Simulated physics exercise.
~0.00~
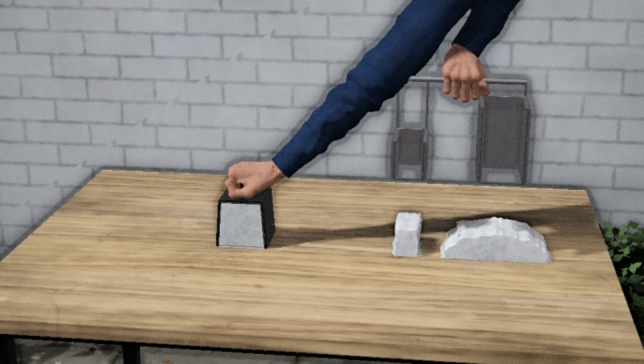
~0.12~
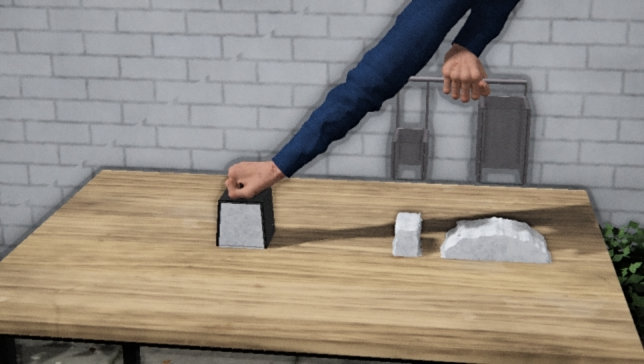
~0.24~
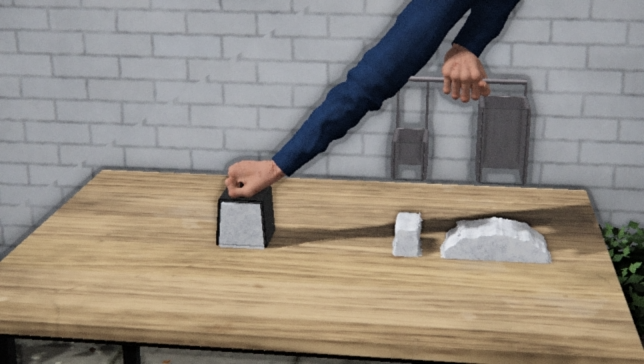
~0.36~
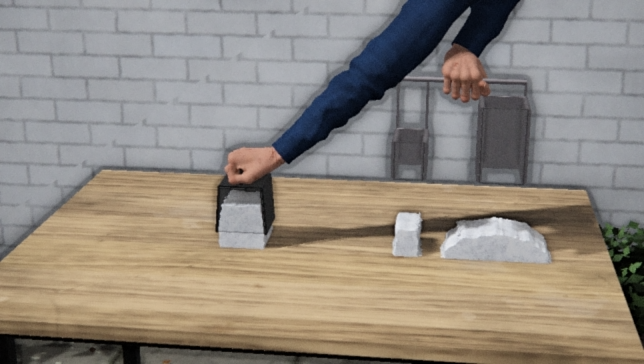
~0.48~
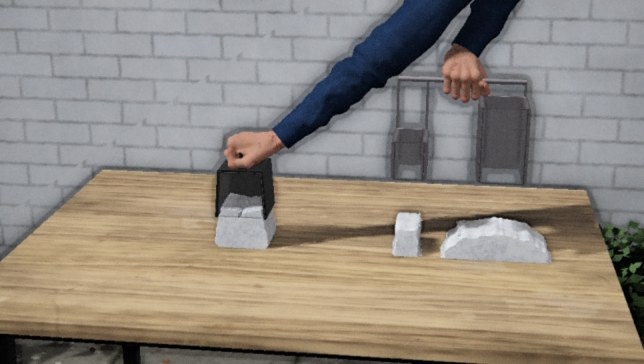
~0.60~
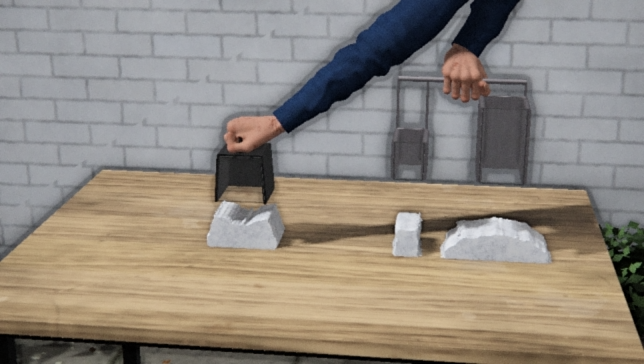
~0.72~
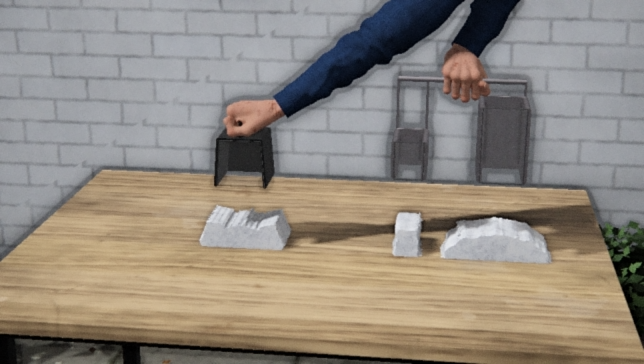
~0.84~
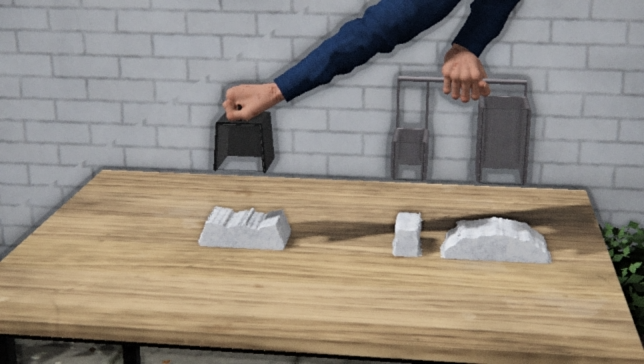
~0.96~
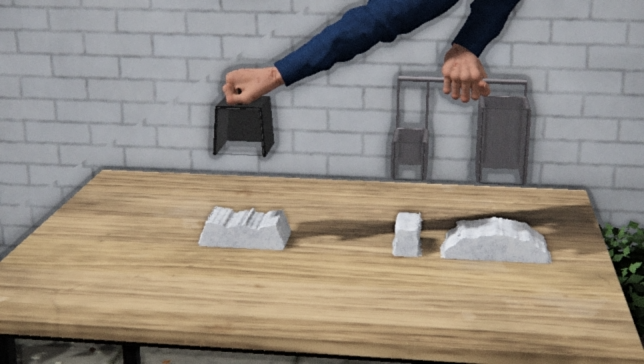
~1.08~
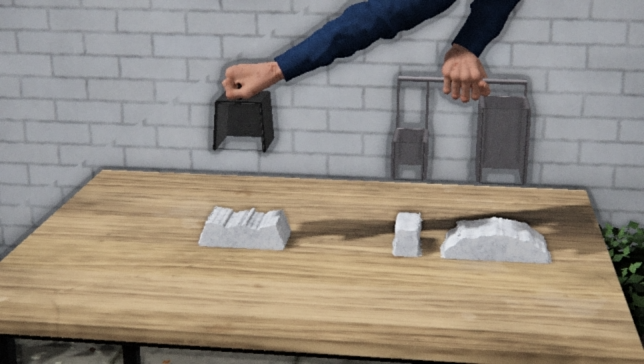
A dark, tapered tin, gripped from above by a hand in a blue sleeve, sits over packed white snow on a light wooden table, seen from the front and slightly above against a pale brick wall. To the right stand a small white block and a wider, rounded white mound, with another hand holding a grey frame behind them. The hand keeps still, then draws the tin straight up. The emerging snow cracks, slumps and spreads sideways. The tin rises clear and hangs above the table, leaving a low, wide heap with a ridged top.
